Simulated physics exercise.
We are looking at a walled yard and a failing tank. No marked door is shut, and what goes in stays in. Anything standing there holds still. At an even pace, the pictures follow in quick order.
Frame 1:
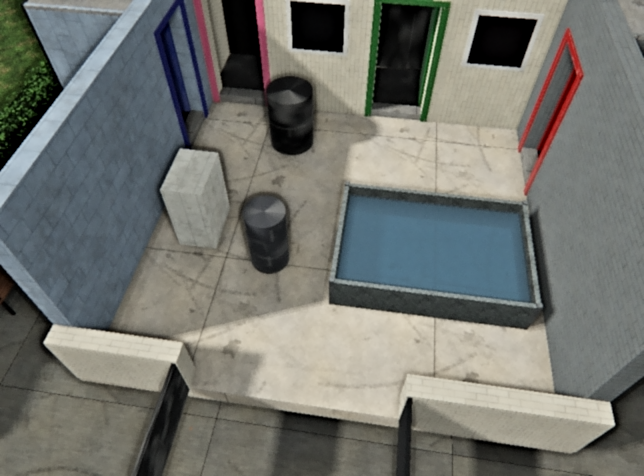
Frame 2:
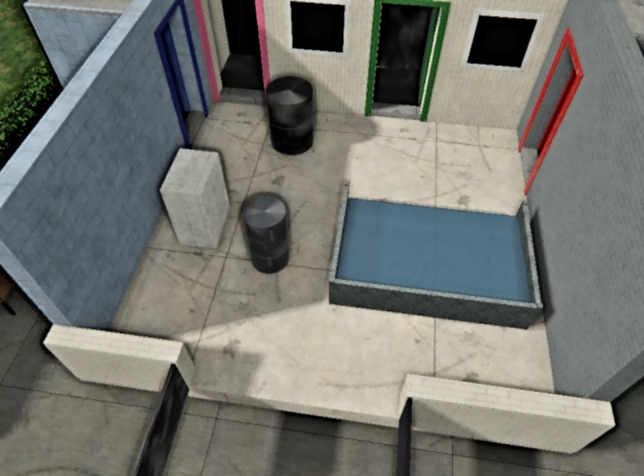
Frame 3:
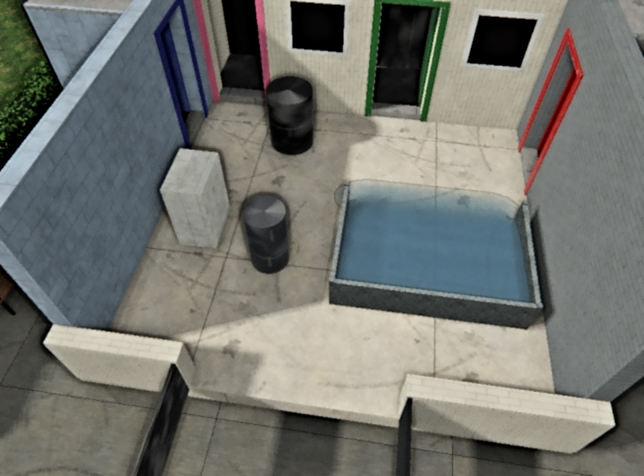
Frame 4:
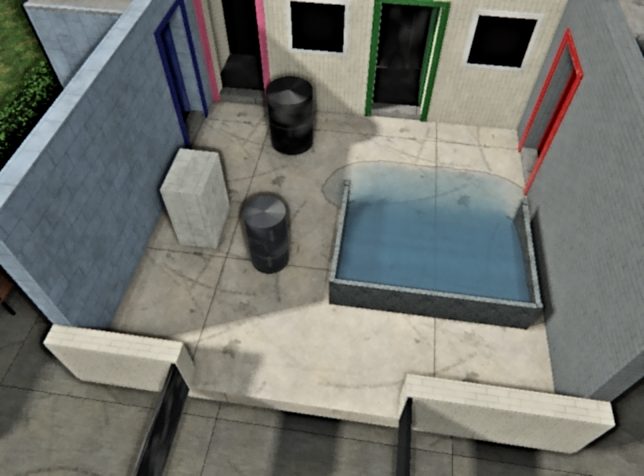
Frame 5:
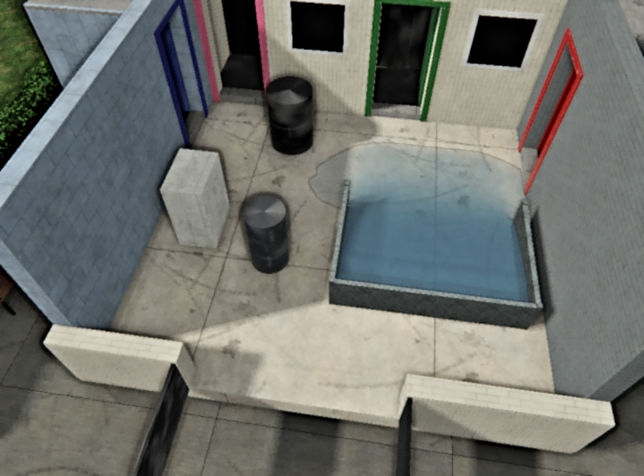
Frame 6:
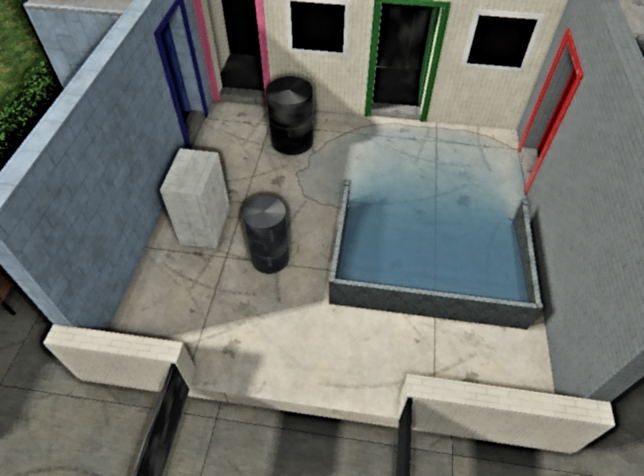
Water sits in a grey-walled tank on the right of a pale paved yard, seen from high above by a still camera. Two black barrels and a pale block stand to the left, between a bluish wall with a blue-edged doorway and a grey one edged in red, with pink and green doorways behind. The tank's far side opens, and the water spreads steadily backward and outward across the paving, thinning at its edge.
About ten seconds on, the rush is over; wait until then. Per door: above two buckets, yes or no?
Green door yes. Blue door no. Red door yes. Pink door no.
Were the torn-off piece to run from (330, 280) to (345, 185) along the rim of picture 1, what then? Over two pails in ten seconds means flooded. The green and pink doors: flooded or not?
Result: Green stays unflooded, pink gets flooded.
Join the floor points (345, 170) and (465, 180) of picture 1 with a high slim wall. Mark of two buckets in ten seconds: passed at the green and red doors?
The green door falls short, while the red door exceeds the limit.
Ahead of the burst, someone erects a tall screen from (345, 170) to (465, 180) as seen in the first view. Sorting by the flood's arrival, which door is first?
Answer: The door marked red.
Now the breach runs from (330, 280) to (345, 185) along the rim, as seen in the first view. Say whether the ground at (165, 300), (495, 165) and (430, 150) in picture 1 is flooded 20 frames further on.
The first spot is soaked, the second spared and the third spared.
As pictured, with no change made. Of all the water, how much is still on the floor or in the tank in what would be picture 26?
Roughly 92 out of every hundred parts.
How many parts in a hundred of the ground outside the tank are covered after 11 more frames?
That comes to about 35 per cent.
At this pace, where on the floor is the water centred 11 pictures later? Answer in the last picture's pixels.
Somewhere near (425, 180).
A moment on, water covers 35 % of the floor; the green door under two buckets in, the blue door not reached, the red door wet at the sill, nothing in, the pink door not reached.
Next, water covers 35 % of the floor; the green door over two buckets in, the blue door not reached, the red door wet at the sill, nothing in, the pink door wet at the sill, nothing in.
Then, water covers 45 % of the floor; the green door far over two buckets in, the blue door wet at the sill, nothing in, the red door over two buckets in, the pink door wet at the sill, nothing in.
Later, water covers 80 % of the floor; the green door far over two buckets in, the blue door wet at the sill, nothing in, the red door over two buckets in, the pink door under two buckets in.
In the end, water covers 95 % of the floor; the green door far over two buckets in, the blue door wet at the sill, nothing in, the red door over two buckets in, the pink door under two buckets in.
